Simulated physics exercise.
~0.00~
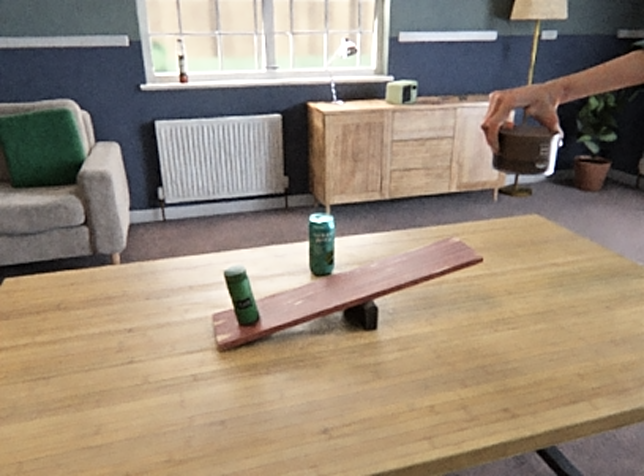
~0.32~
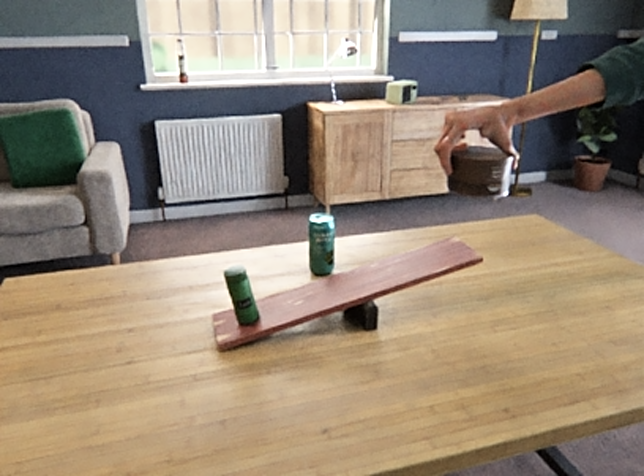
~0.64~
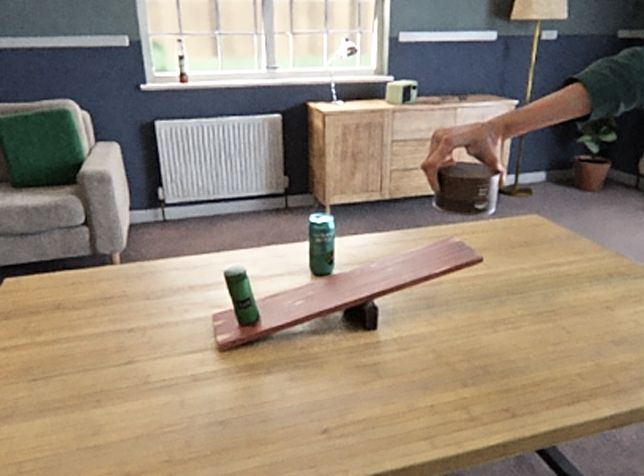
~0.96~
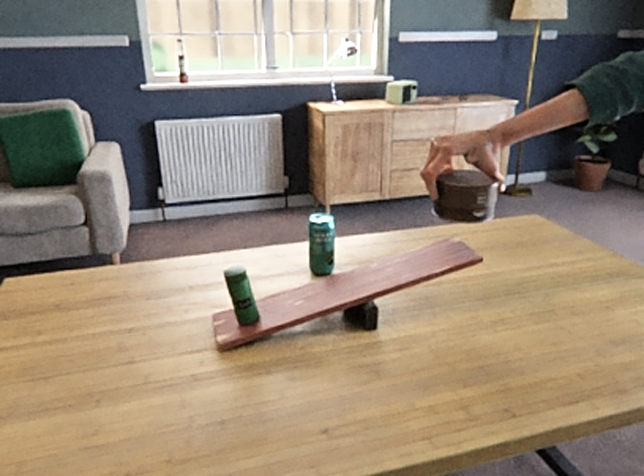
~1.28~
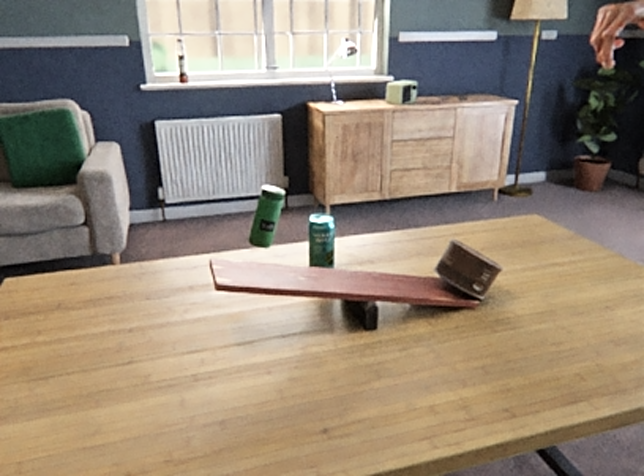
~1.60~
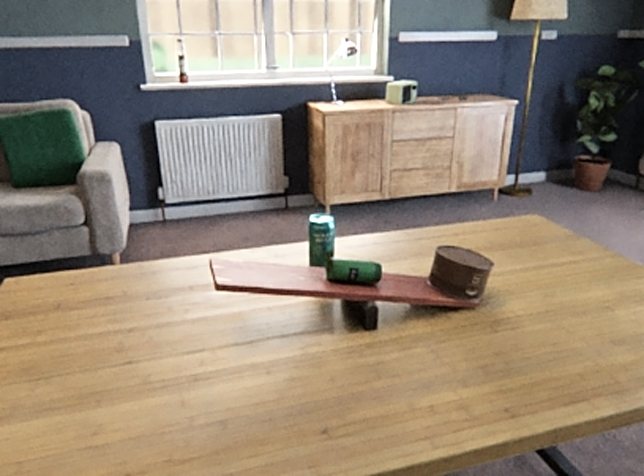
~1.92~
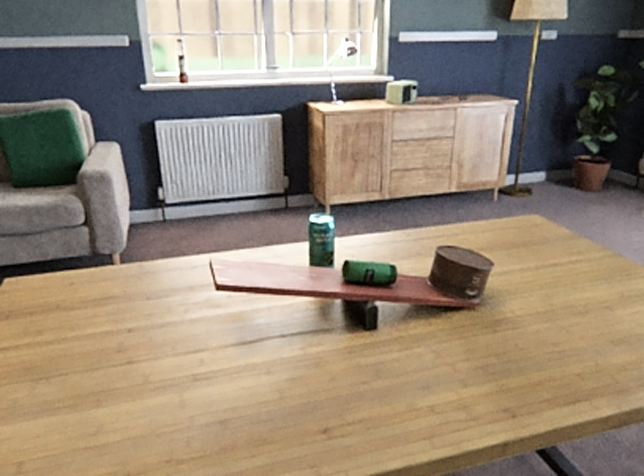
A red plank balanced on a small dark block sits tilted on a wooden table in a living room, seen from slightly above, its left end down with a green shaker leaning there. A turquoise can stands behind the plank, and a sofa, radiator and sideboard line the room beyond. From the right, a hand carries a round brown tub leftward and lowers it above the raised end. The hand lets go and withdraws as the tub lands, tipping the plank over and tossing the shaker upward. The shaker drops onto its side mid-plank and shifts slightly right, while the tub rests upright on the lowered right end.
